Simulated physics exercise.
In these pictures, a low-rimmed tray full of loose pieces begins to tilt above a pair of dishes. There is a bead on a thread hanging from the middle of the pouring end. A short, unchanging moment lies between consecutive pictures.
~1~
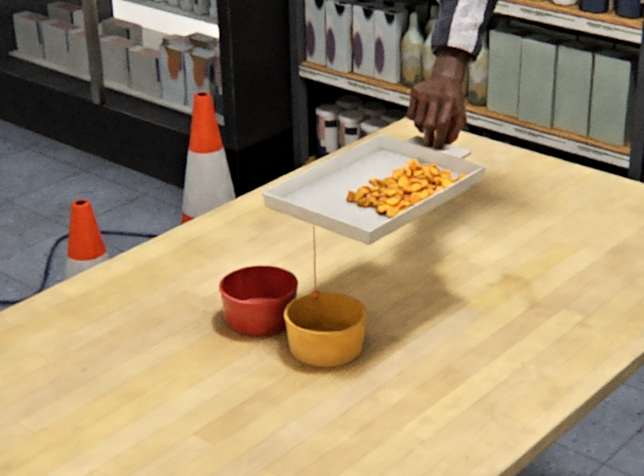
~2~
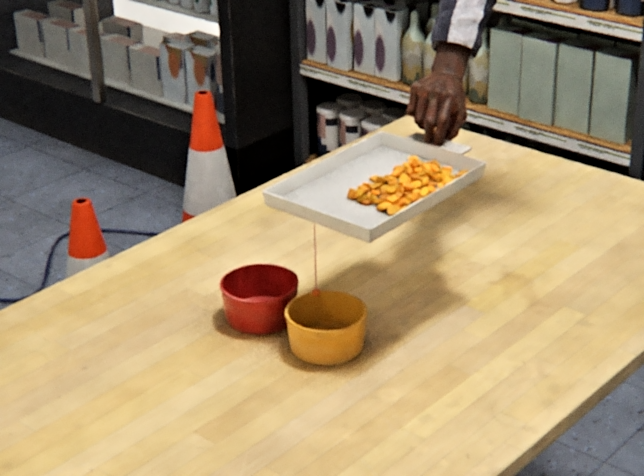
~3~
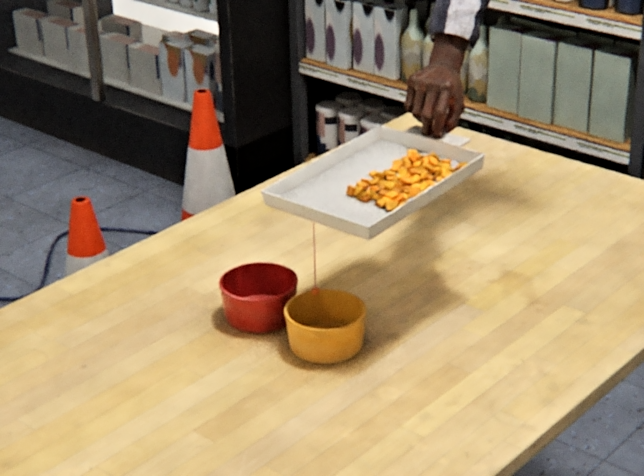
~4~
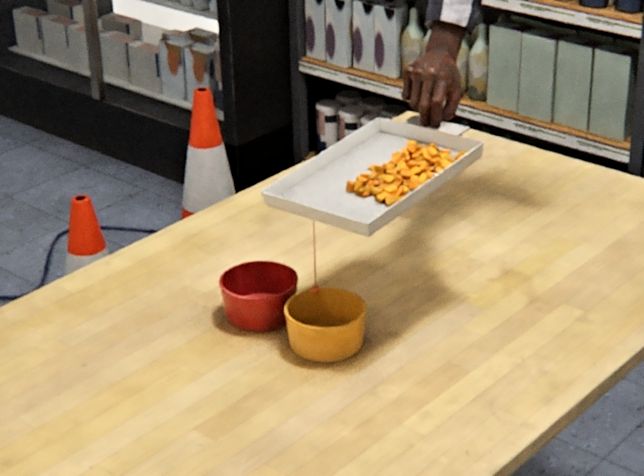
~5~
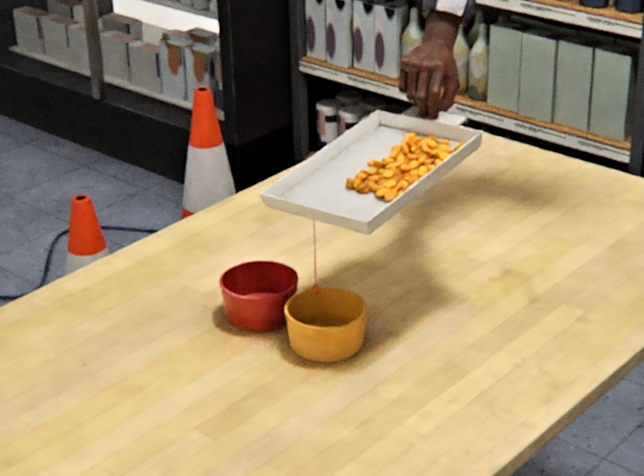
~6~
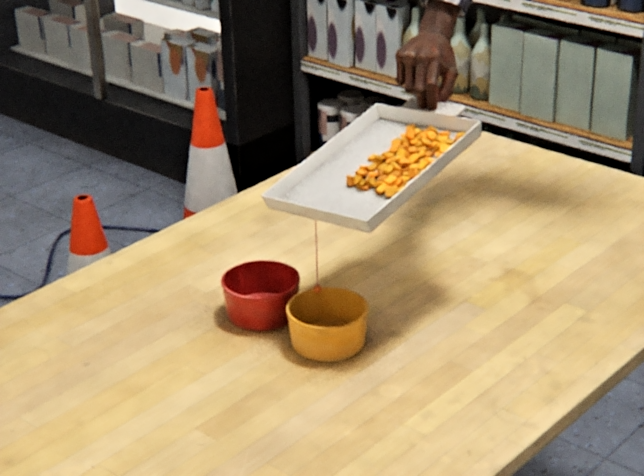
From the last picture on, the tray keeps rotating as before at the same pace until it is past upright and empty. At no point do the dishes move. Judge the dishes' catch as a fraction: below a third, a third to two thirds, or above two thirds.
Above two thirds.
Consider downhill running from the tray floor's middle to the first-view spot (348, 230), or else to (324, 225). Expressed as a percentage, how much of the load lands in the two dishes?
In turn 20 and 30 in a hundred.
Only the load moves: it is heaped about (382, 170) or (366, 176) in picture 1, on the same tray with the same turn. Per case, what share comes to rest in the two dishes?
Respectively 90 and 90 per cent.
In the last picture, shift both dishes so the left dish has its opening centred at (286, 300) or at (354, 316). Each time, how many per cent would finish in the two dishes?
First placement: 50 per cent; second placement: 0 per cent.
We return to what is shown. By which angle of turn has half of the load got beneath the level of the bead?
Roughly 110 degrees of tilt.
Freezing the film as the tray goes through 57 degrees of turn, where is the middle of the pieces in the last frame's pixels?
Roughly (294, 196).
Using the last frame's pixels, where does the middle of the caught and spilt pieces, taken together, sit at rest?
The centre comes to rest near (266, 311).
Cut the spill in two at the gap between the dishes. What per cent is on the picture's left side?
About 90 percent of the spill.
Shortly afterwards, tray tipped steeply; the whole lot on the tray.
Next, tray tipped right over; the bulk on the tray; a little in the left dish; only a few outside both; a little in the air.
Some moments later, tray tipped past a quarter turn; only a few in the right dish; the bulk in the left dish; near a quarter outside both.
In the end, tray tipped past a quarter turn; only a few in the right dish; the bulk in the left dish; near a quarter outside both.
